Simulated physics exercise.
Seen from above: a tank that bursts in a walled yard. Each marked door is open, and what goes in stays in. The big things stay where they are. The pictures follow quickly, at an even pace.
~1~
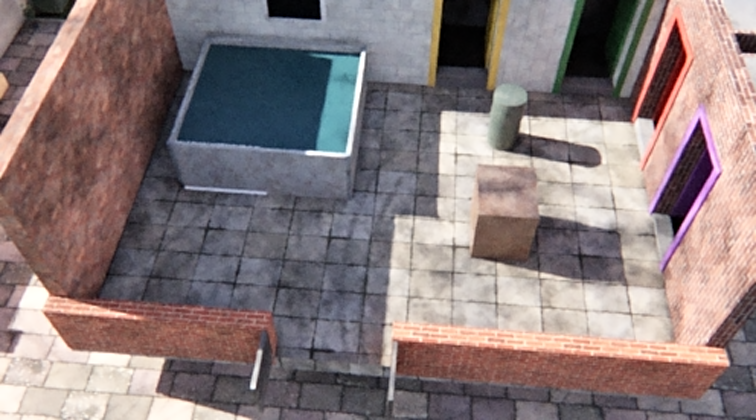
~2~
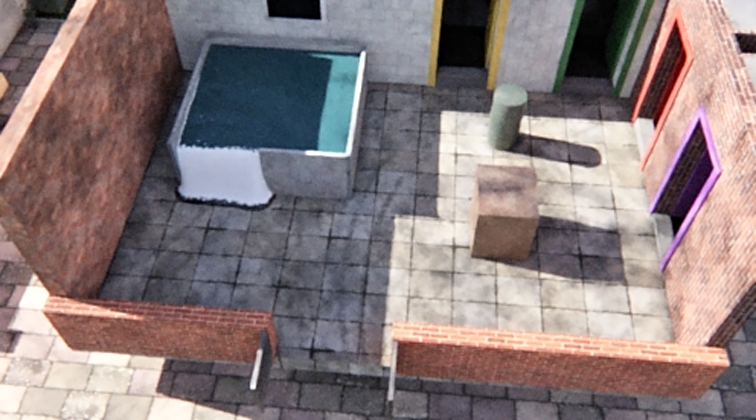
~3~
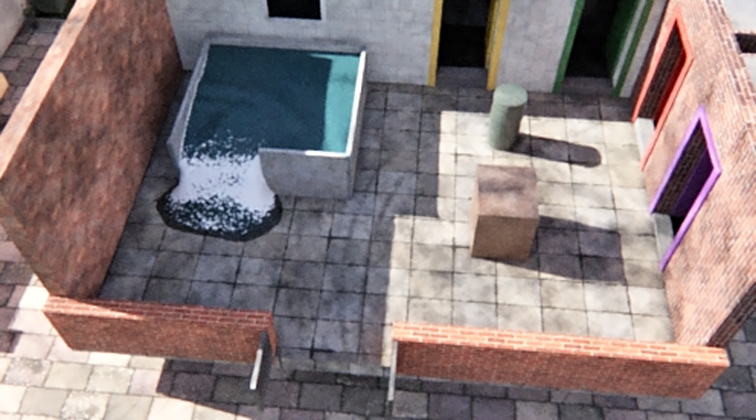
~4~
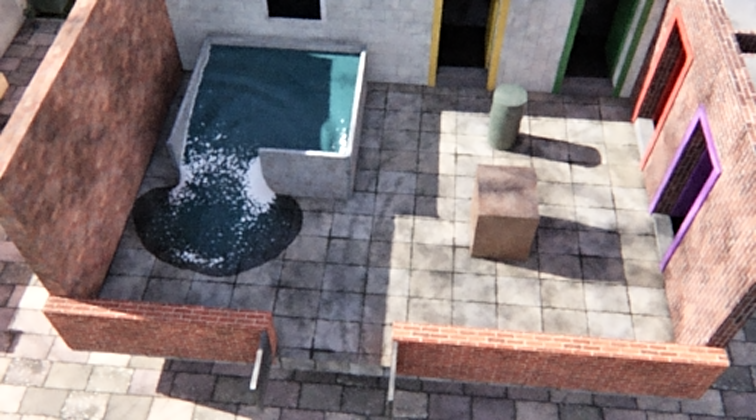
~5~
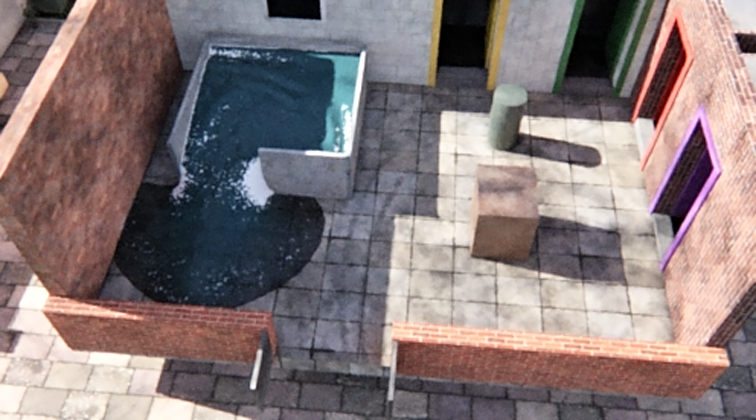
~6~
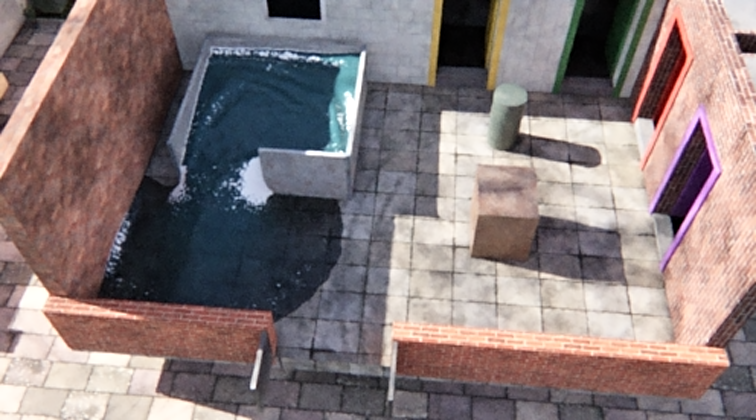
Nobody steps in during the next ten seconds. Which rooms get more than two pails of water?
One by one: The purple door lets in a lot; the green door admits no more than that; the yellow door admits no more than that; the red door admits no more than that.
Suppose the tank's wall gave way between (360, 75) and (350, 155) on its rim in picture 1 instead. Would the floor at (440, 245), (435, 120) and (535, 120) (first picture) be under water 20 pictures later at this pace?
In turn: Wet, covered, wet.
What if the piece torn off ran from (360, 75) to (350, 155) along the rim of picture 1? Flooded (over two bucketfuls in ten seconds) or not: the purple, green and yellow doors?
One by one: The purple door floods, the green door passes that mark, the yellow door stays under.
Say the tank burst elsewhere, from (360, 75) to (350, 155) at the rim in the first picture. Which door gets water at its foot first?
That is the one in yellow.
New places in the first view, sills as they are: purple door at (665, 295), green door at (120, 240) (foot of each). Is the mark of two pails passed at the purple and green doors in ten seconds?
Purple goes over; green lets more in.
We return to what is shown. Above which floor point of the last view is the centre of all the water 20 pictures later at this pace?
At about (271, 205).
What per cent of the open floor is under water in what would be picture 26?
Some 60 per cent.
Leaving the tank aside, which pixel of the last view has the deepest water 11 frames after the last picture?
Roughly at (169, 283).
A moment on, water covers 25 % of the floor; the purple door not reached, the green door not reached, the yellow door not reached, the red door not reached.
Next, water covers 30 % of the floor; the purple door not reached, the green door not reached, the yellow door not reached, the red door not reached.
Then, water covers 60 % of the floor; the purple door not reached, the green door not reached, the yellow door not reached, the red door not reached.
Later, water covers 95 % of the floor; the purple door over two buckets in, the green door wet at the sill, nothing in, the yellow door wet at the sill, nothing in, the red door wet at the sill, nothing in.
In the end, water covers 100 % of the floor; the purple door far over two buckets in, the green door under two buckets in, the yellow door wet at the sill, nothing in, the red door under two buckets in.
